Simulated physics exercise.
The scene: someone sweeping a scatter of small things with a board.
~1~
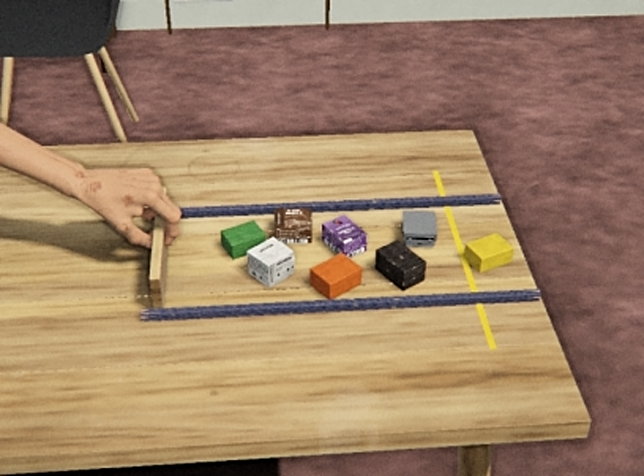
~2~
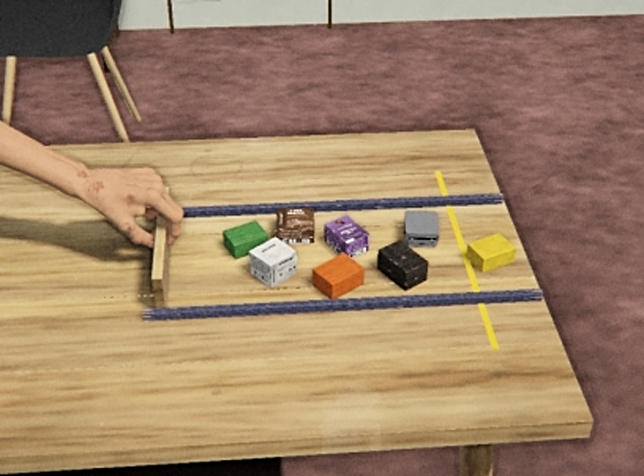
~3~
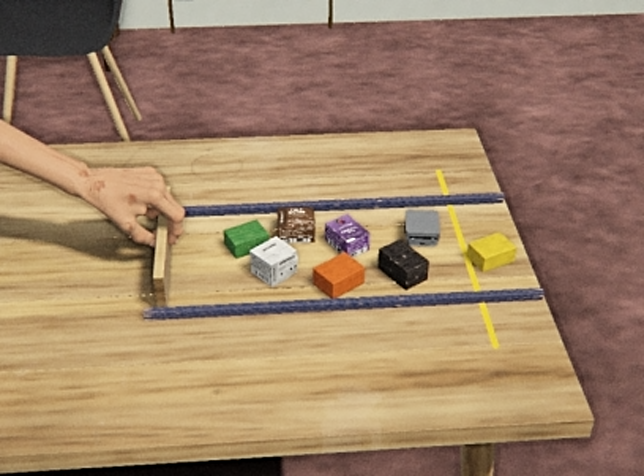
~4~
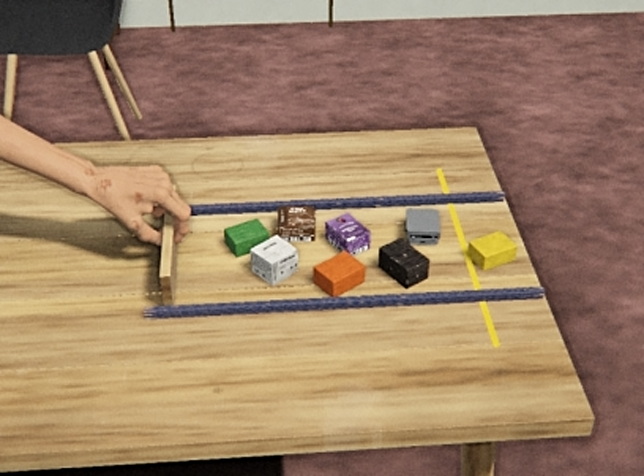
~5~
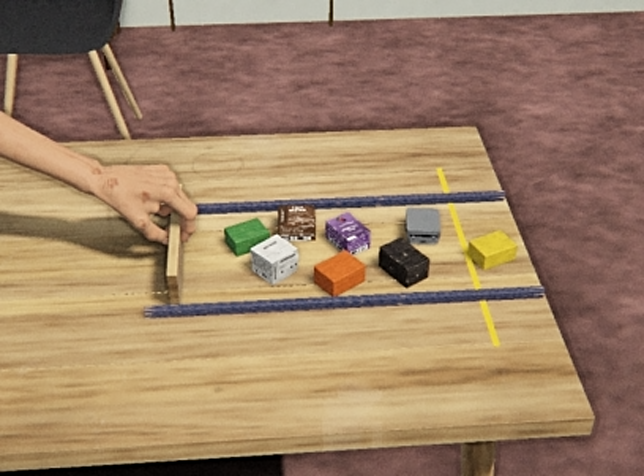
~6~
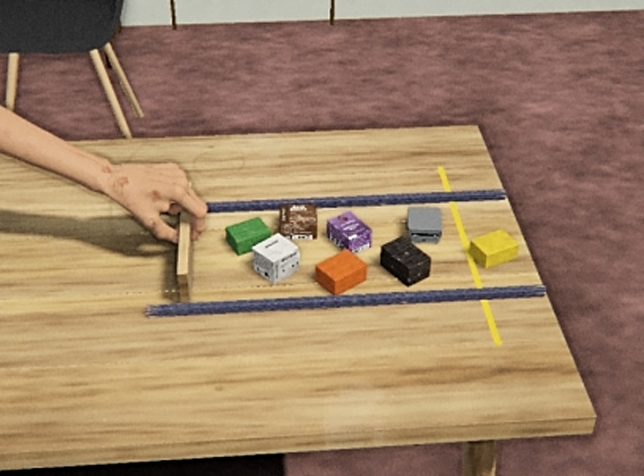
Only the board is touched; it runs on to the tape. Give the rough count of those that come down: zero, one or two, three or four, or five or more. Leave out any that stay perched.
Here the number that fall off is one or two.
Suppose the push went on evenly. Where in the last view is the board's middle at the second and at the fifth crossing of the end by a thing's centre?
Its middle is around (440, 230) and later (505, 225).
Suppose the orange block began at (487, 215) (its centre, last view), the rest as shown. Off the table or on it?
It goes over.
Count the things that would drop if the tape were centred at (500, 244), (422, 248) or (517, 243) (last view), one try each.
Try by try, 4, 0 and 8.
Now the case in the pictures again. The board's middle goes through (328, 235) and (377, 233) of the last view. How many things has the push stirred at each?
The counts are 5 and 7.
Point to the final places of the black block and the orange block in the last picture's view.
The black block at (528, 255), the orange block at (500, 275).
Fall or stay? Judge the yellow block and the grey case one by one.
The yellow block drops off, the grey case tumbles off.
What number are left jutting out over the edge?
It comes to 2.
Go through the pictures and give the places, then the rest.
In the first picture, yellow block (488, 253); grey case (419, 230); black block (400, 265); board (160, 247); tape (461, 250).
In the second picture, grey case (421, 230); brown box (295, 226).
In the third picture, black block (403, 264); purple box (347, 236).
In the fourth picture, yellow block (492, 251); board (170, 244).
In the fifth picture, grey case (423, 227); white box (275, 259).
In the sixth picture, yellow block (494, 249); grey case (424, 226); black block (405, 261); board (187, 242); tape (466, 245).
Soon after, none off yet; yellow block at rest near (494, 249); grey case at rest near (424, 226); black block at rest near (405, 261).
After that, none off yet; yellow block at rest near (494, 249); grey case moving near (433, 225); black block moving near (415, 262).
And then, none off yet; yellow block displaced a little near (513, 248); grey case displaced well along near (502, 221); black block displaced well along near (486, 258).
In the end, the number that fall off is one or two; gone, grey case and yellow block.
